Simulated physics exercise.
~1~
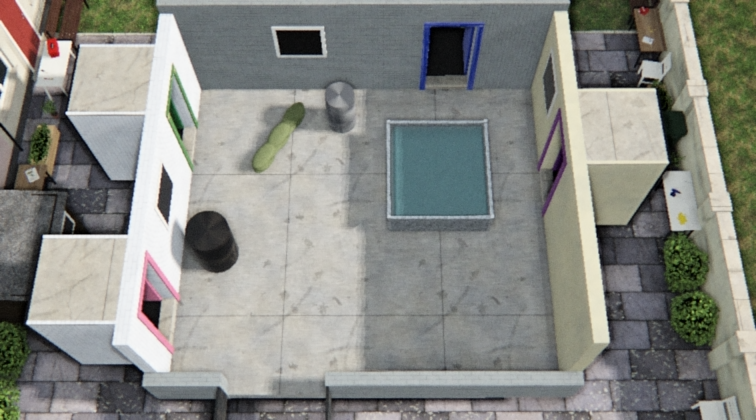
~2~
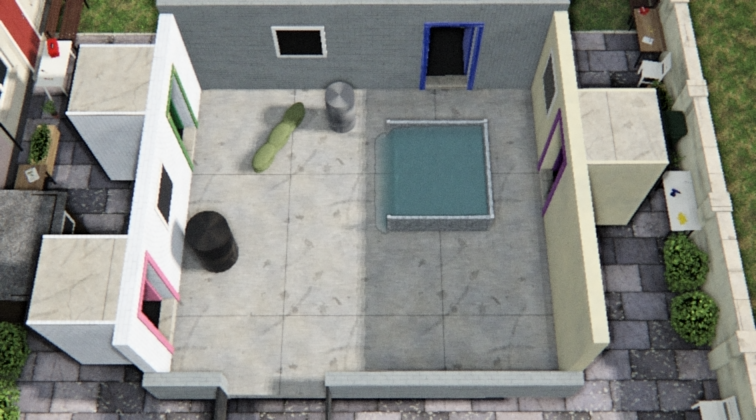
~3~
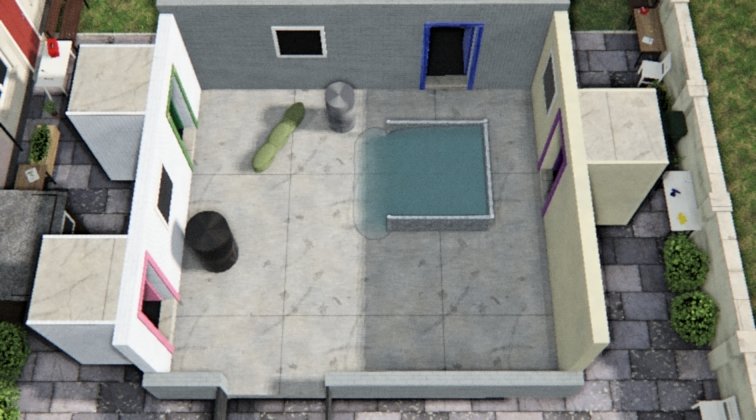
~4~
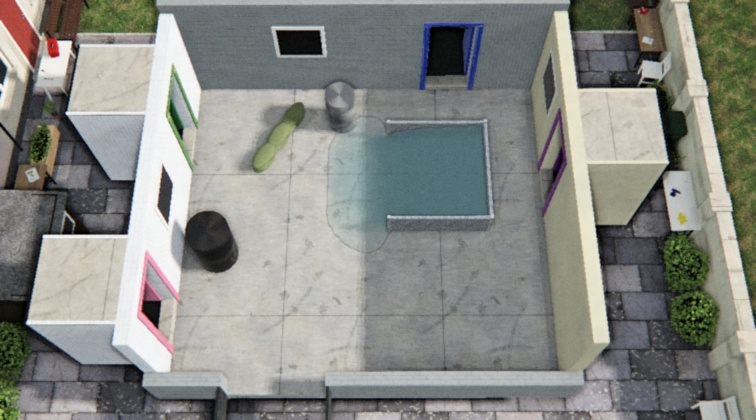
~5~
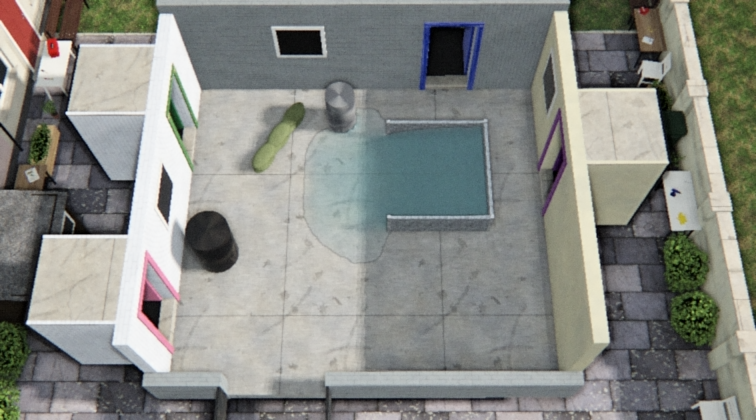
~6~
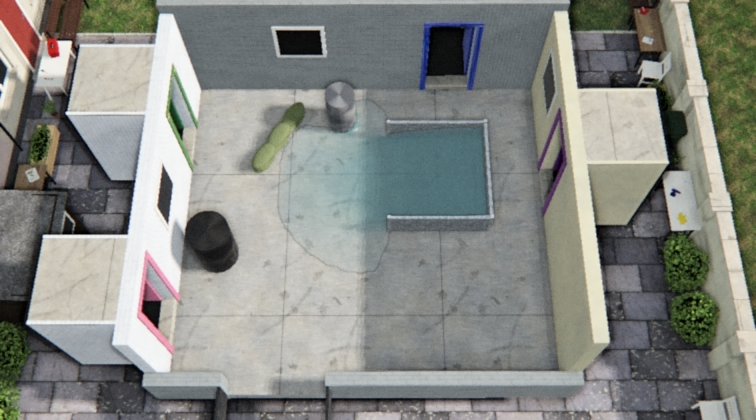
A raised square pool in a walled gray courtyard lost its left side, and the water poured out leftward, spreading in a widening rounded sheet across the pavement toward a green, lumpy object.
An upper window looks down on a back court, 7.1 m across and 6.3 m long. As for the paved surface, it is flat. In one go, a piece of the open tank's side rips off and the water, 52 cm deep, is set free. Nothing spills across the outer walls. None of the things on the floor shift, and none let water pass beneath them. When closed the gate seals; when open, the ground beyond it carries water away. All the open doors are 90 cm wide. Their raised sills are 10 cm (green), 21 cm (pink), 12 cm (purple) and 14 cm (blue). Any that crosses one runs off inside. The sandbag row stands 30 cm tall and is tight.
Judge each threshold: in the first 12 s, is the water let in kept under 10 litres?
In the end green door: The inflow ends up lower than the cap; pink door: The inflow ends up lower than the cap; purple door: The inflow ends up lower than the cap; blue door: The inflow ends up lower than the cap.
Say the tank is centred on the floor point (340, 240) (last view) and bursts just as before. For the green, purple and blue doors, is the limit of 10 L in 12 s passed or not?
Well, green ends up beyond the mark, purple ends up inside the mark and blue ends up inside the mark.
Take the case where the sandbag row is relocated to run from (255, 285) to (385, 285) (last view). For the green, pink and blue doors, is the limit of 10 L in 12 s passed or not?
So then green is beyond it, pink is inside it and blue is inside it.
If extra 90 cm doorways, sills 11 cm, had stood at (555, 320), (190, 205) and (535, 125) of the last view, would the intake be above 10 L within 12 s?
In that order: Under, past it, not over.
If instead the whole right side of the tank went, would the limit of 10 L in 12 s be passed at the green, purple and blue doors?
Green falls short; purple exceeds; blue falls short.
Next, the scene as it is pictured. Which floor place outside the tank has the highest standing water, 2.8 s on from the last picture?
Roughly at pixel (170, 371).
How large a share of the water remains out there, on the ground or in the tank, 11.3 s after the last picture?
I'd say close to 80 percent is still there.
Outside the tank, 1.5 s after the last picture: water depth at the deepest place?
Depth max: Approx. 31 cm.
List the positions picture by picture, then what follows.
Still water, 52 cm deep, in the open tank at (438, 170), in the first picture.
Water pours out at (390, 179) and has run 1.1 m, to (383, 137); typically 4 cm deep outside, 52 cm at the open tank's back, in the second picture.
The front is at (372, 132), 1.2 m from the gap at (390, 179); 1.2 m2 of floor is under water; 52 cm left at the back of the open tank, in the third picture.
Water pours out at (390, 179) and has run 1.5 m, to (357, 124); typically 8 cm deep outside, 52 cm at the open tank's back, in the fourth picture.
Water pours out at (390, 180) and has run 1.8 m, to (319, 235); typically 7 cm deep outside, 48 cm at the open tank's back, in the fifth picture.
The front is at (287, 152), 2.2 m from the gap at (390, 179); 5.4 m2 of floor is under water; 43 cm left at the back of the open tank, in the sixth picture.
Then, 0.7 s after the last picture water covers 25 % of the floor and is deepest (32 cm) near (291, 147); green door not reached, pink door not reached, purple door not reached, blue door not reached.
Then, 1.5 s after the last picture water covers 35 % of the floor and is deepest (31 cm) near (186, 227); green door 5 cm at the sill, 0 L in, pink door not reached, purple door not reached, blue door not reached.
Then, 2.8 s after the last picture water covers 50 % of the floor and is deepest (32 cm) near (170, 371); green door 8 cm at the sill, 0 L in, pink door 5 cm at the sill, 0 L in, purple door not reached, blue door 2 cm at the sill, 0 L in.
Then, 6.3 s after the last picture water covers 70 % of the floor and is deepest (12 cm) near (197, 132); green door 7 cm at the sill, 0 L in, pink door 8 cm at the sill, 0 L in, purple door 1 cm at the sill, 0 L in, blue door 2 cm at the sill, 0 L in.
Then, 11.3 s after the last picture water covers 95 % of the floor and is deepest (6 cm) near (538, 286); green door 5 cm at the sill, 2 L in, pink door 4 cm at the sill, 0 L in, purple door 3 cm at the sill, 0 L in, blue door 3 cm at the sill, 0 L in.
